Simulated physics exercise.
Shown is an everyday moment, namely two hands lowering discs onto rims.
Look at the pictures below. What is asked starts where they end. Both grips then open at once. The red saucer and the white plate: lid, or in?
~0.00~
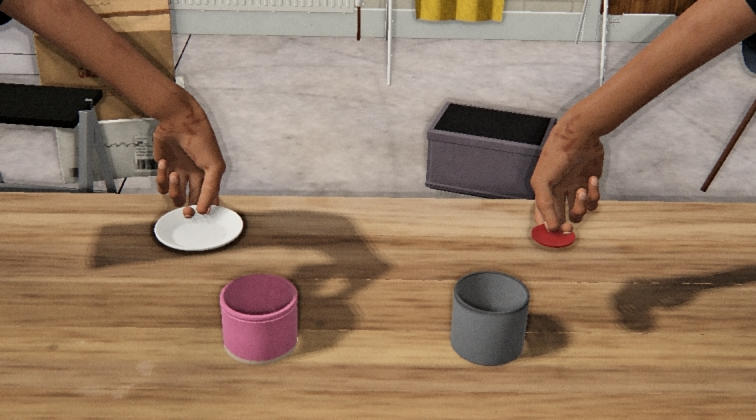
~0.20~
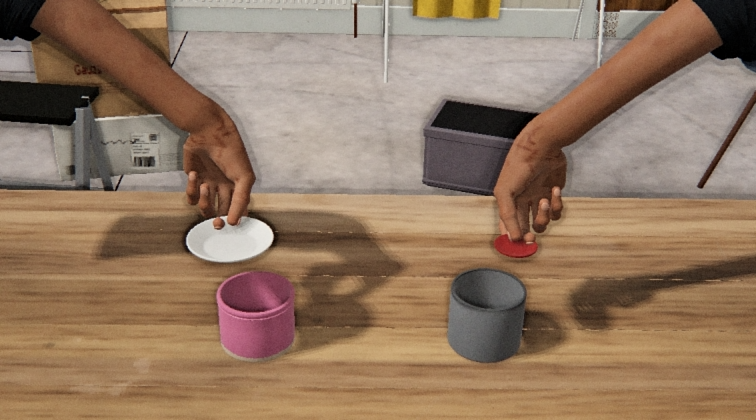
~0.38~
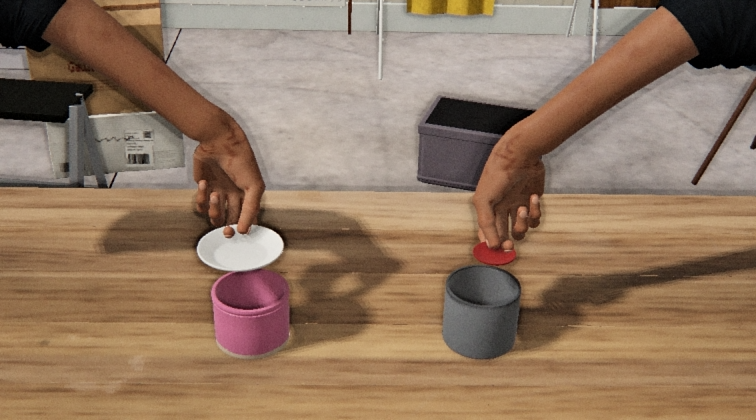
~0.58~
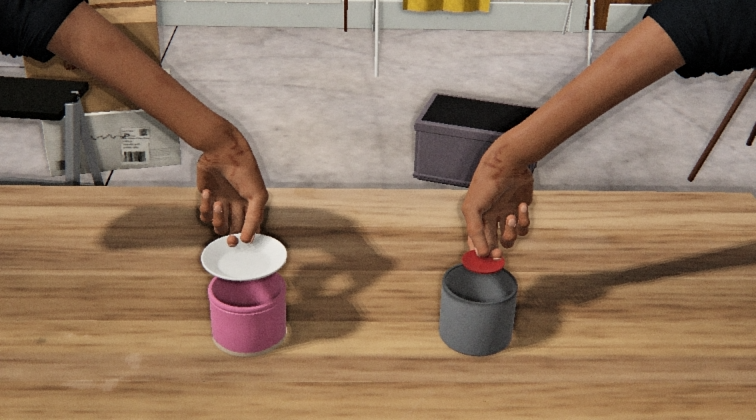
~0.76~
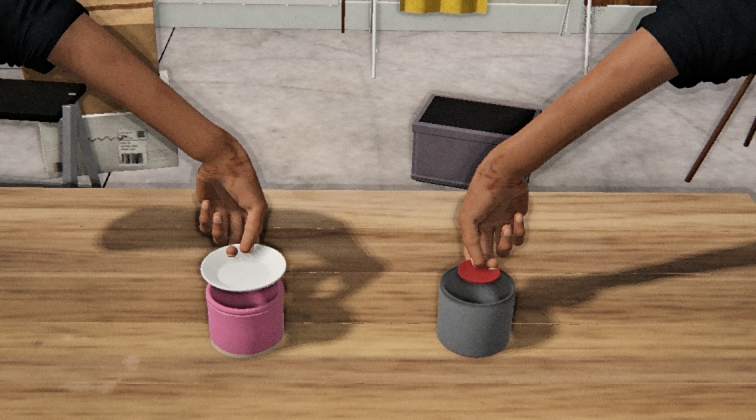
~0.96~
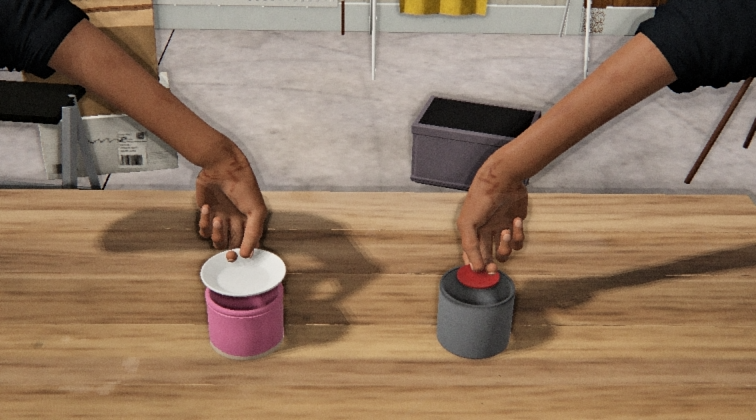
Red saucer - in; white plate - lid.
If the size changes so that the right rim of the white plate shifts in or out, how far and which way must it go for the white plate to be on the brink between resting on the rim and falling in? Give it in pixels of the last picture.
The switch comes after a shift of some 8 pixels left.
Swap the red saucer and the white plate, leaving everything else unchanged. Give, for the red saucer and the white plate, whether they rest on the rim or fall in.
For the red saucer, it drops in; for the white plate, it perches on top.
After 1.08 s, red saucer displaced a little near (476, 297); white plate sitting on the rim near (244, 284).
After 1.14 s, red saucer on its way down near (473, 334); white plate sitting on the rim near (244, 285).
In the end (1.9 s), the red saucer falls in, near (473, 332); the white plate rests on the rim, near (244, 285).
